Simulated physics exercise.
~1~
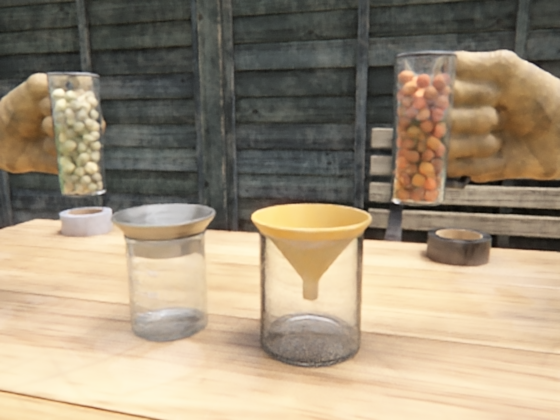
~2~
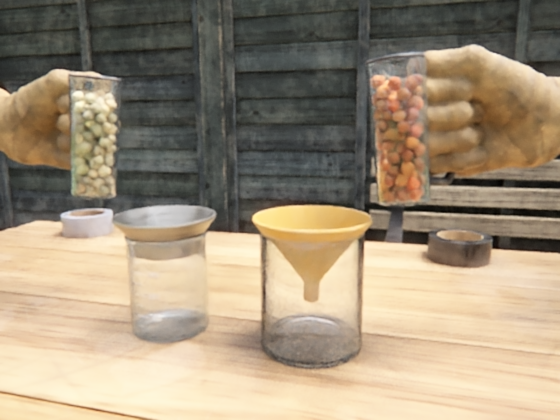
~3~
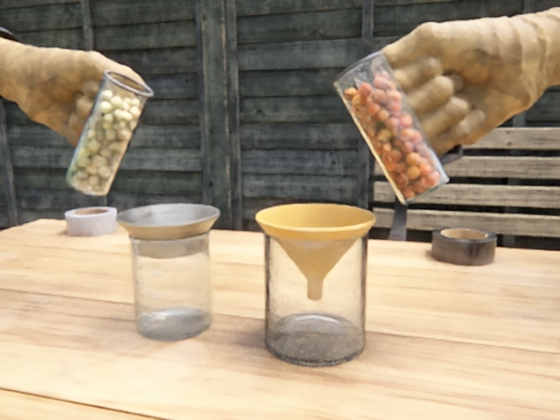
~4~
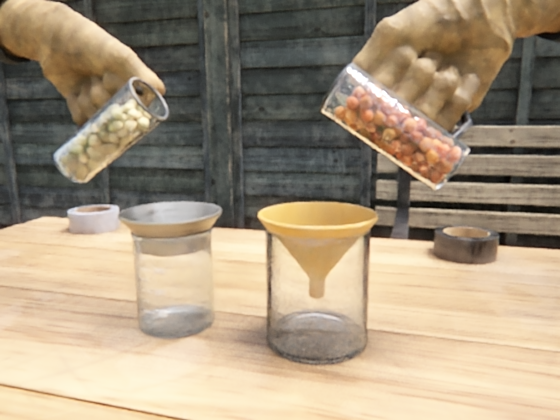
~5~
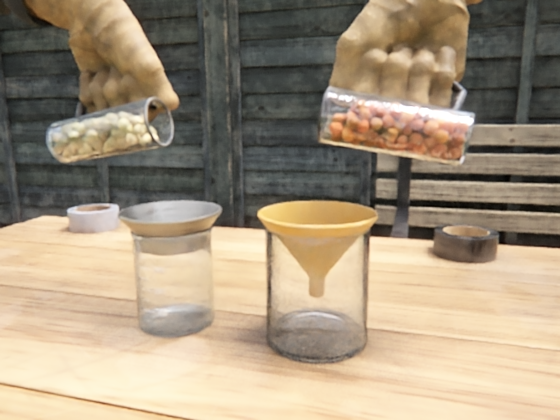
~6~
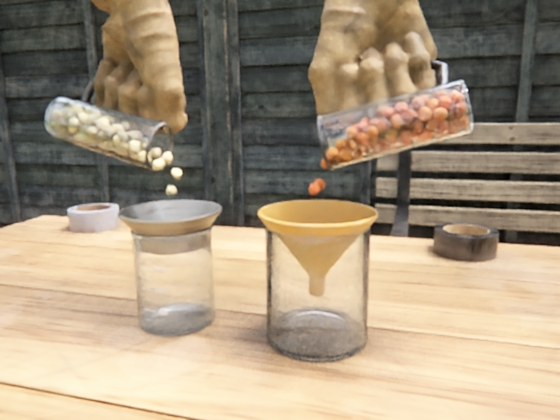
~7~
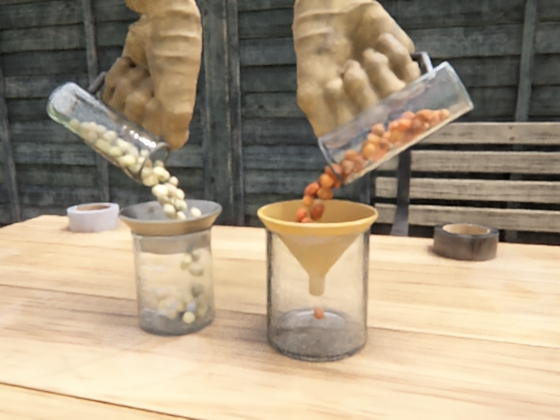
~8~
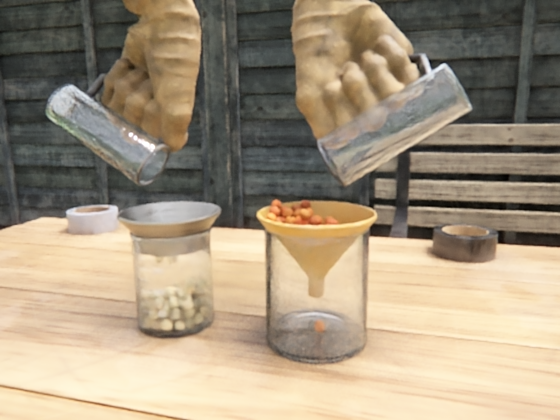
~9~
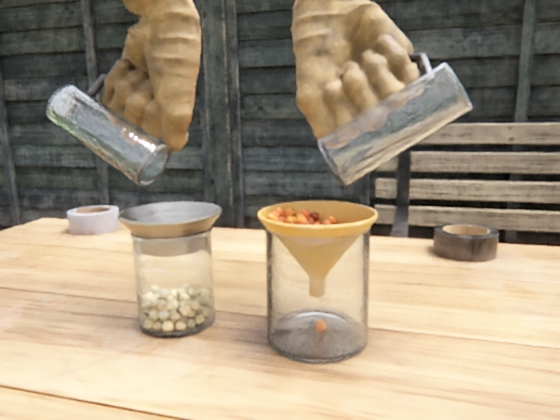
Two hands empty cups into funnels; the pale pieces fall through but most orange ones jam.
